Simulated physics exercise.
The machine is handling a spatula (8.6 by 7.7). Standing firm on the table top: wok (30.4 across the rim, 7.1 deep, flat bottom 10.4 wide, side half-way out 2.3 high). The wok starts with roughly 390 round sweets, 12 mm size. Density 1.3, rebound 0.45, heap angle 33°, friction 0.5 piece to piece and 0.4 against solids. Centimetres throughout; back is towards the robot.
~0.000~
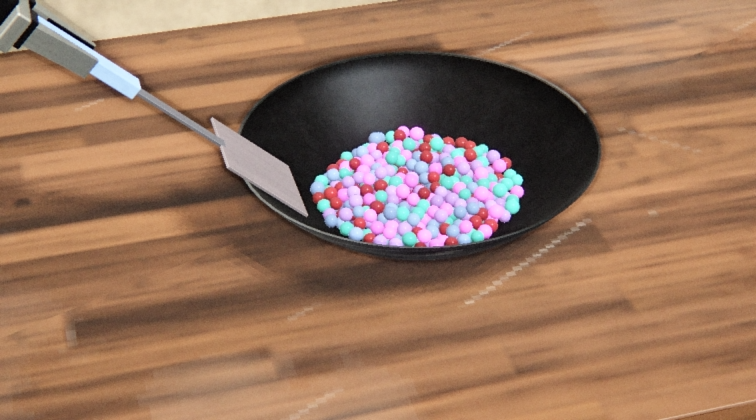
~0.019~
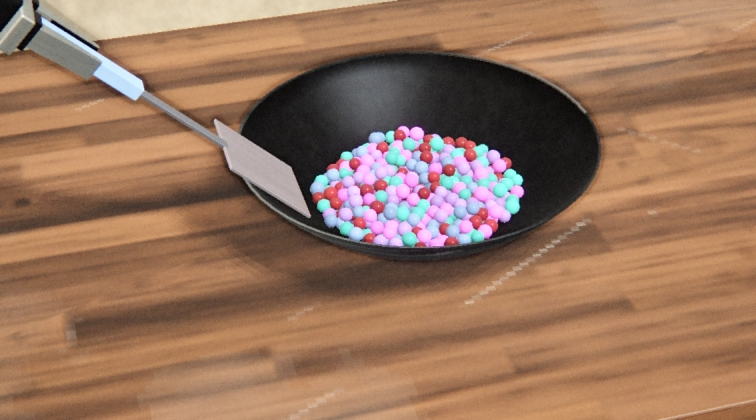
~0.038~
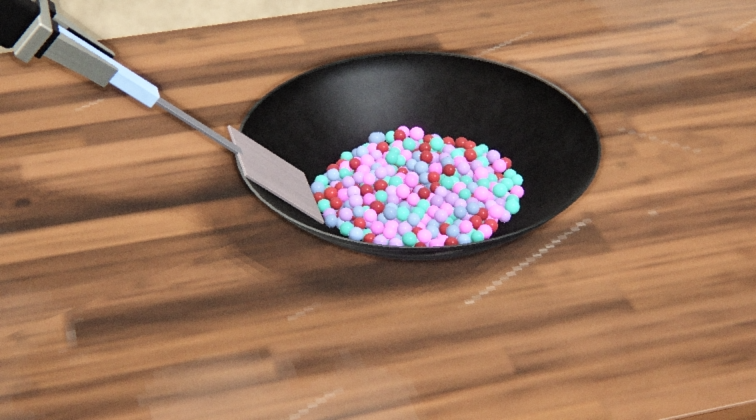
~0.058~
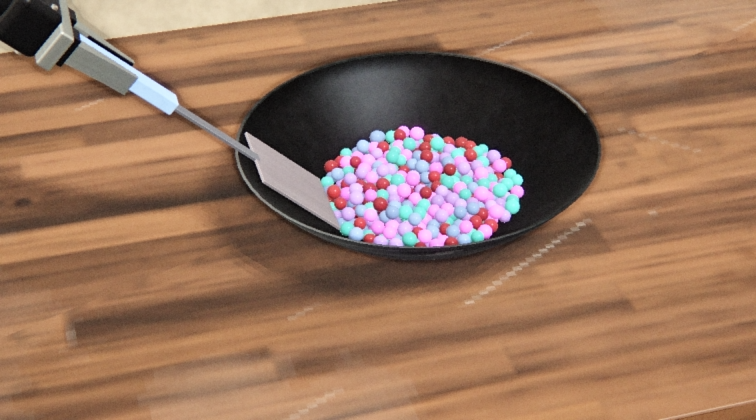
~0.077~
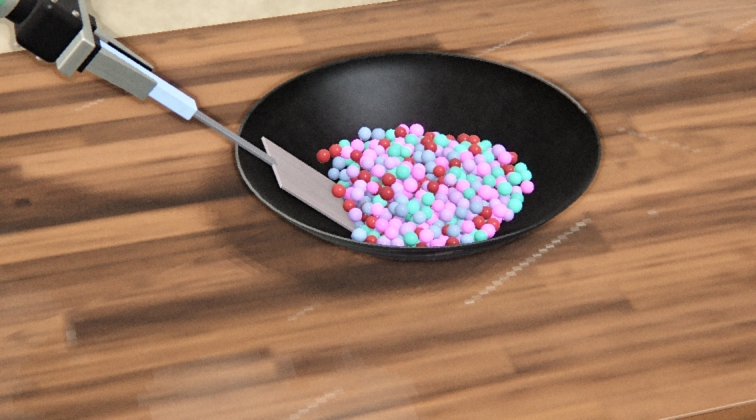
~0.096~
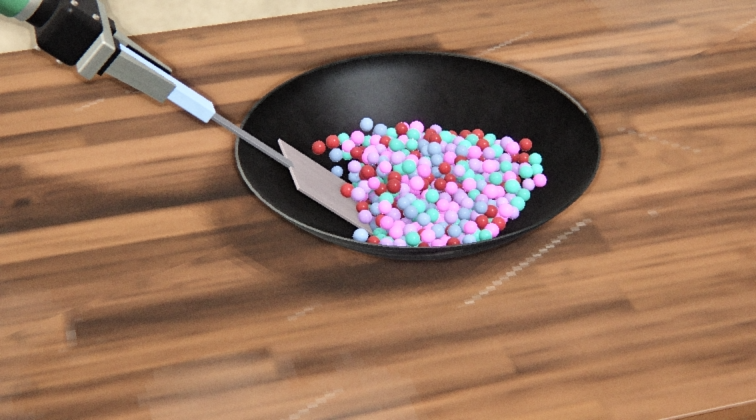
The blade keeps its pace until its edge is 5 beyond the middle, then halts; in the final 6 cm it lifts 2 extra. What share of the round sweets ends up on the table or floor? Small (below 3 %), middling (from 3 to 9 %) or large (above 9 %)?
A small share, below 3 %, ends on the table or floor.
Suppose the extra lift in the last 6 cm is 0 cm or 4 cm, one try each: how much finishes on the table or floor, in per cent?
About 0 and 0 per cent.
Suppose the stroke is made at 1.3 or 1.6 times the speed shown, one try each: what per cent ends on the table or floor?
About 0 and 5 per cent.
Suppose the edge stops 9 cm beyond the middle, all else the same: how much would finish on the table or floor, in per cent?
In that case some 15 per cent.
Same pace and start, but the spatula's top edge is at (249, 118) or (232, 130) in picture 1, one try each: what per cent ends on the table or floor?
Some 0 and 0 per cent.
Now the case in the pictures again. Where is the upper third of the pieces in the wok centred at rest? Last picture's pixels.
Near (514, 152).
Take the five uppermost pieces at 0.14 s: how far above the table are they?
Roughly 5 cm.
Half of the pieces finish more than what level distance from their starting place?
Some 5 cm.
After 0.14 s, sloping 44°, highest piece 6 above the table; 393 in the wok.
After 0.19 s, sloping 44°, highest piece 6 above the table; 393 in the wok.
After 0.41 s, sloping 44°, highest piece 7 above the table; 393 in the wok.
After 1.46 s, sloping 44°, highest piece 6 above the table; 393 in the wok.
In the end, 393 in the wok. That is 0 % on the table or floor.
